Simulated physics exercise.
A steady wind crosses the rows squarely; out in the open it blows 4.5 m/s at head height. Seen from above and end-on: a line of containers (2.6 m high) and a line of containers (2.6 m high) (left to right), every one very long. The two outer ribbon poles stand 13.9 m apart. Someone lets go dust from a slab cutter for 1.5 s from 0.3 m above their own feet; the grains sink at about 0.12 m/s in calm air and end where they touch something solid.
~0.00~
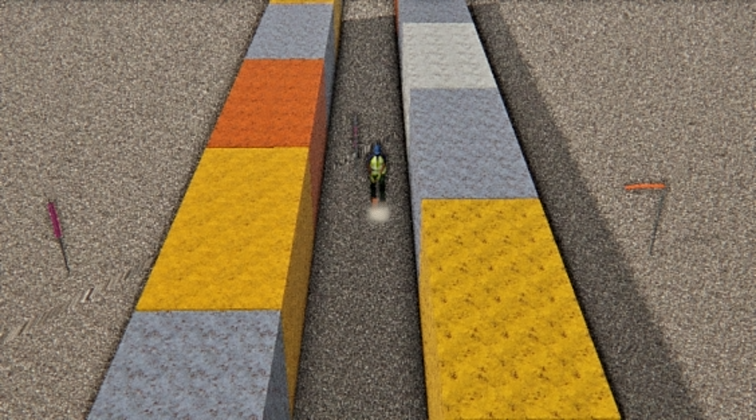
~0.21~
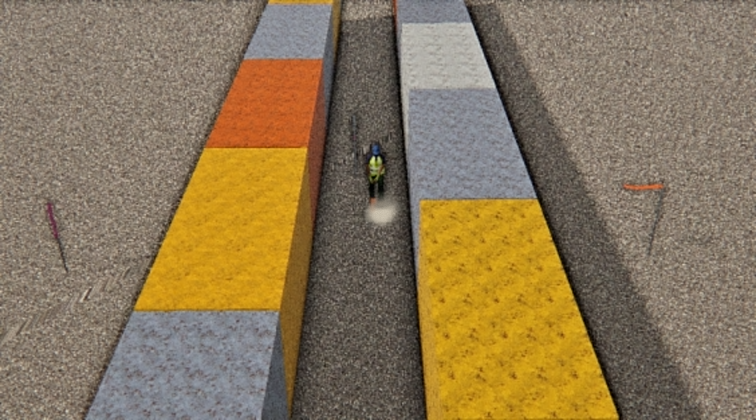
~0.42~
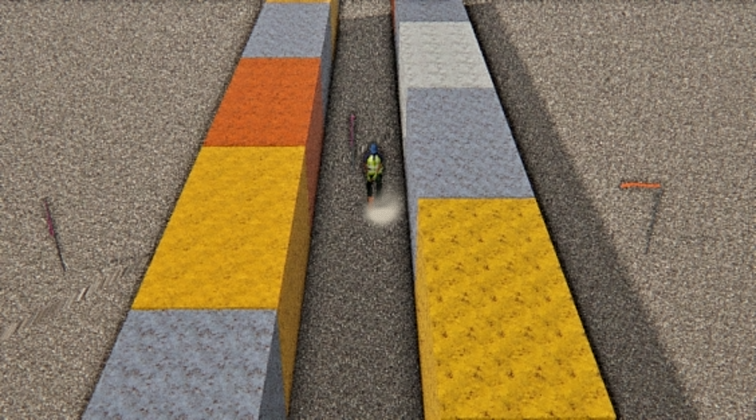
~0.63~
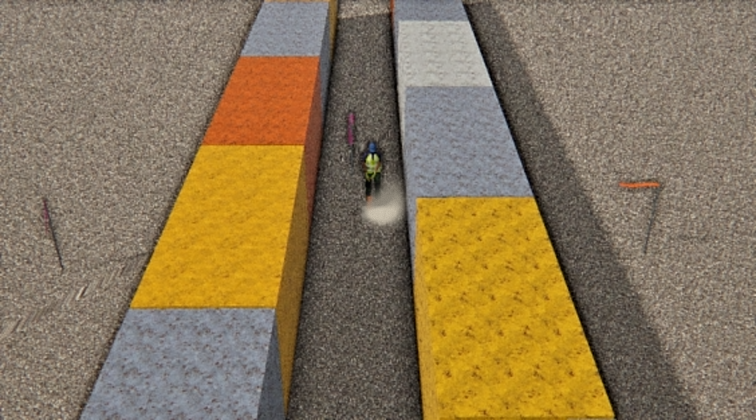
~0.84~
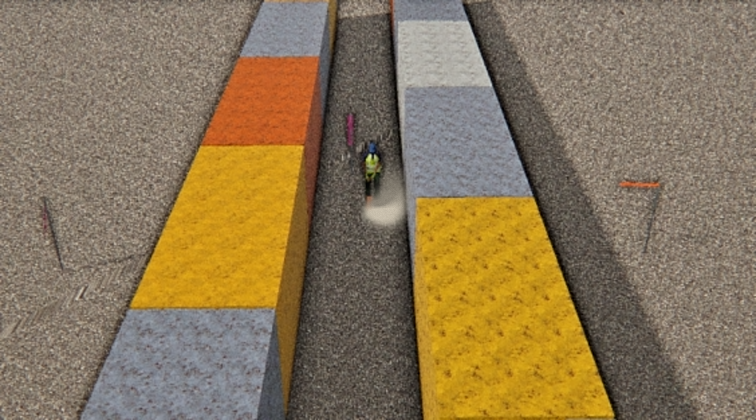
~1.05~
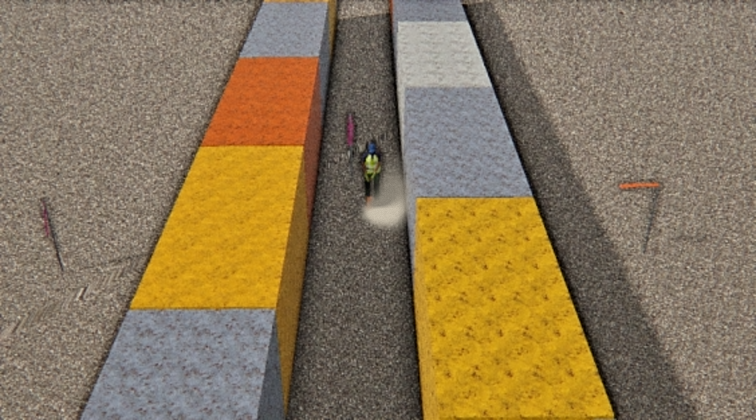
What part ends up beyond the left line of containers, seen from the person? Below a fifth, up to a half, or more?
It is between a fifth and a half that ends up on the far side.
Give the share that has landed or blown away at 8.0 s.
Some 60 per cent.
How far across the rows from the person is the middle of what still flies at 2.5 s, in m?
About 0.5 m.
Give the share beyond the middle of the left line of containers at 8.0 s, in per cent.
Near 25 %.
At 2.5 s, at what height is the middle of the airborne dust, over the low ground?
Roughly 1.6 m up.
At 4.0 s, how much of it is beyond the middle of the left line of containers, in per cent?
Near 5 %.
After 2.5 s, 81 % is in the air or yet to come; 0 % is beyond the left line of containers; the middle of what still flies is 1.6 m above the low ground, near (397, 165).
After 4.0 s, 63 % is in the air or yet to come; 5 % is beyond the left line of containers; the middle of what still flies is 2.8 m above the low ground, near (348, 122).
After 8.0 s, 42 % is in the air or yet to come; 25 % is beyond the left line of containers; the middle of what still flies is 2.5 m above the low ground, near (116, 131).
After 20.0 s, 8 % is in the air or yet to come; 33 % is beyond the left line of containers.
After 45.0 s, 0 % is in the air or yet to come; 34 % is beyond the left line of containers.
